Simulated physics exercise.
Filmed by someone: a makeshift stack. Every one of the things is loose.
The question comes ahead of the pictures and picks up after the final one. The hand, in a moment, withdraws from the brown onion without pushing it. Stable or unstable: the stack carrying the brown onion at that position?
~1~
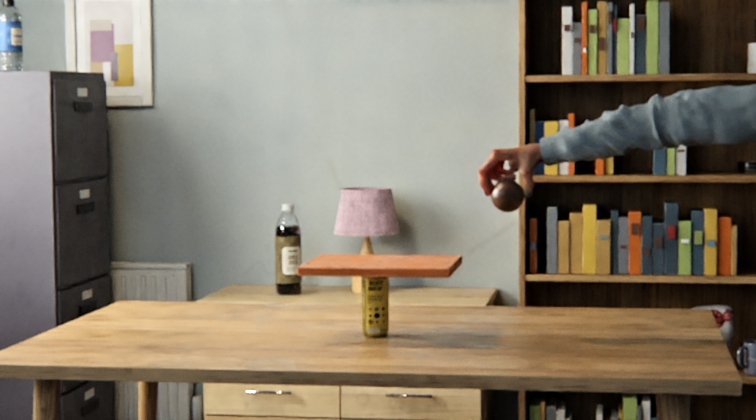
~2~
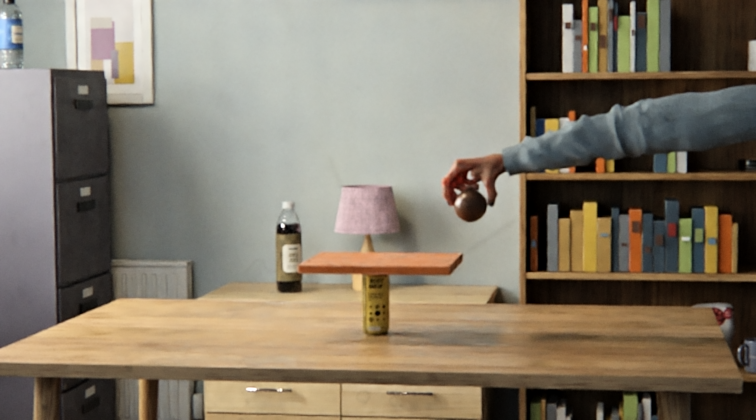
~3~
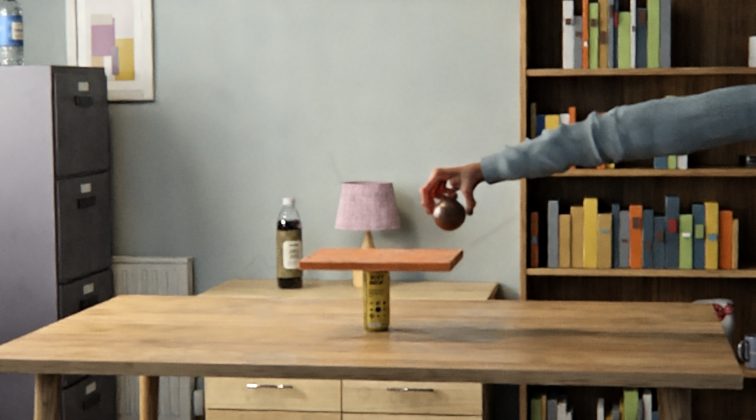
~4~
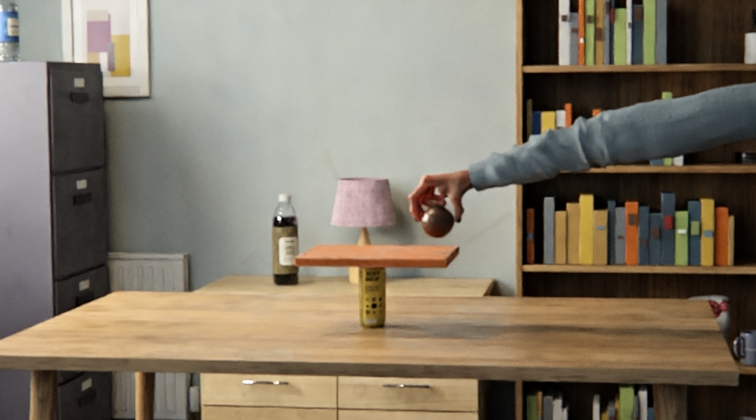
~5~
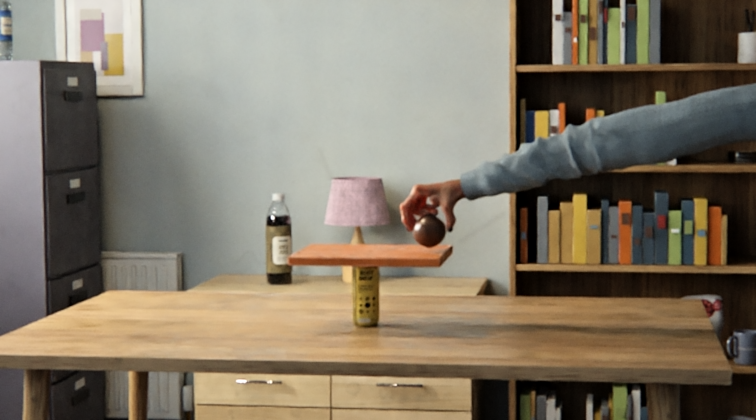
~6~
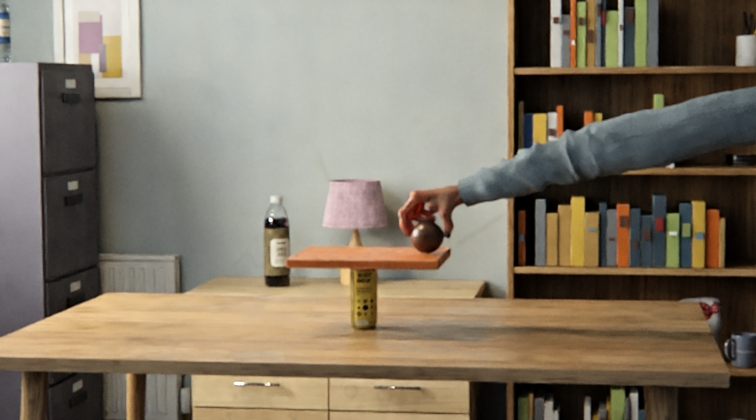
I'd say it doesn't stand firm, sadly.
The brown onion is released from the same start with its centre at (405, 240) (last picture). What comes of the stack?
Well, it crumbles then.
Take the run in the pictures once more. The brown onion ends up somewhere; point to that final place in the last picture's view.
Look around (435, 312) in the final frame.
Then, 0.40 s past the last view, brown onion now fallen; orange lid rocked 64° from its first pose.
Then, 0.90 s past the last view, orange lid now fallen; yellow can rocked 70° from its first pose.
Finally, fallen, orange lid, yellow can and brown onion. Final places as the last picture's camera would see them, brown onion near (435, 312). The stack loses its balance.
